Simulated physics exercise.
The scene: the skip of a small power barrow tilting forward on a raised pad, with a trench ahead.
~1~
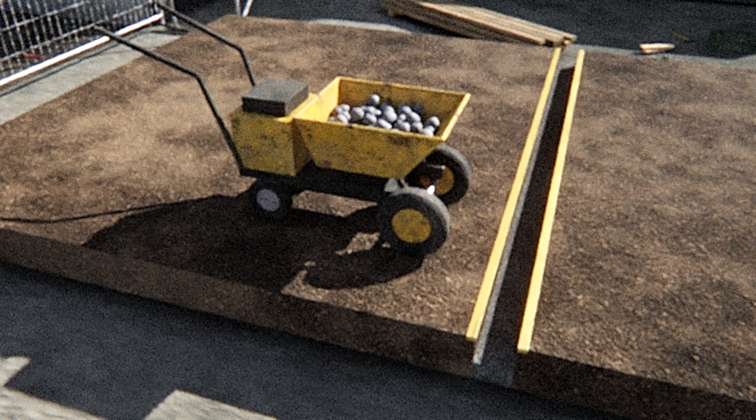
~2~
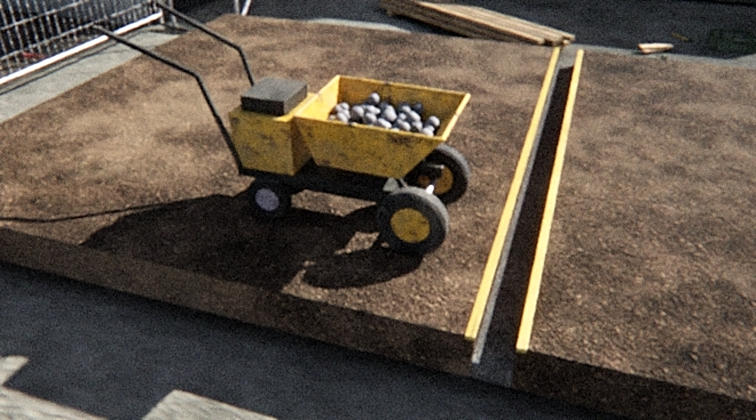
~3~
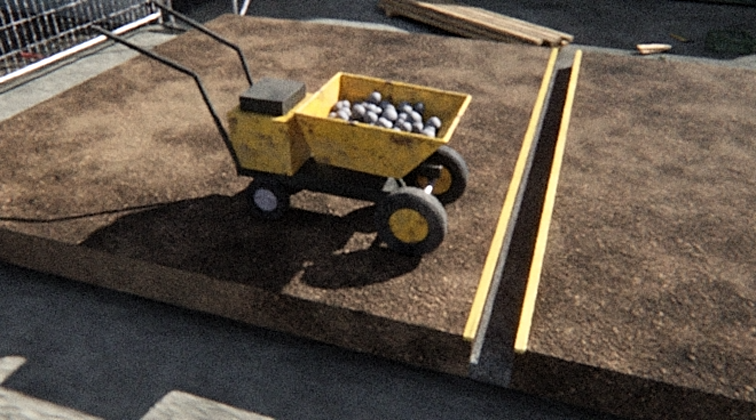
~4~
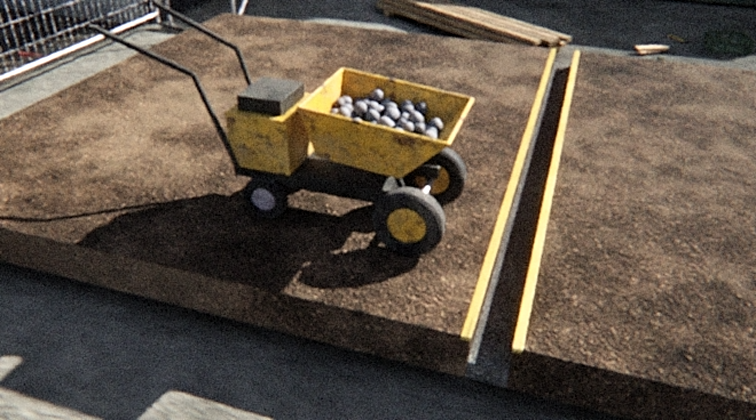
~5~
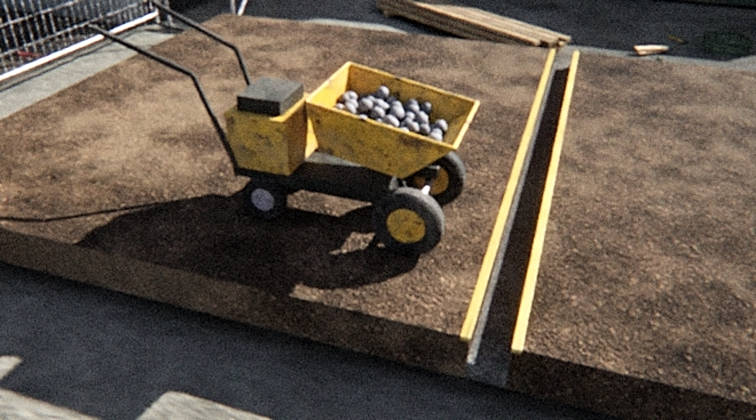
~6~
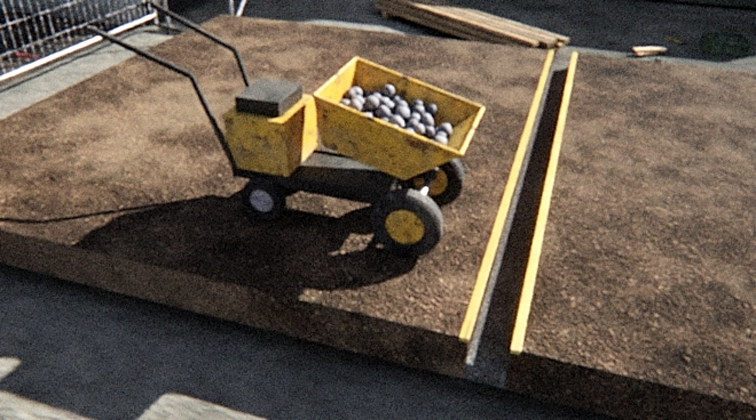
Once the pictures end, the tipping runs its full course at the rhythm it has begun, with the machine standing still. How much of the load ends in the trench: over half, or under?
Between the edges lies less than half of the load.
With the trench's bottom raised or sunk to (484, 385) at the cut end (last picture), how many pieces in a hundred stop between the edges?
It comes to 40 per cent or so.
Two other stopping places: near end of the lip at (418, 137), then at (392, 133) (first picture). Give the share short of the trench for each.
About 0 and 30 per cent.
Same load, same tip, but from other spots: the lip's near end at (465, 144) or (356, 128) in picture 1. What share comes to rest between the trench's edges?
About 10 and 40 per cent.
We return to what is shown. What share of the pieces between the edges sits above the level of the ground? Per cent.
About 5 per cent.
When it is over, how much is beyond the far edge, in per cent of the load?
It comes to 65 per cent or so.
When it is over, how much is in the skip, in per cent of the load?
It comes to 0 per cent or so.
Shortly afterwards, skip tipped steeply; the whole lot in the skip.
Next, skip tipped right over; all but a few in the skip; only a few in or heaped over the trench; only a few beyond it; only a few falling.
Some moments later, skip tipped right over; near a quarter in the skip; near a quarter in or heaped over the trench; near two thirds beyond it.
In the end, skip tipped right over; near a third in or heaped over the trench; near two thirds beyond it.
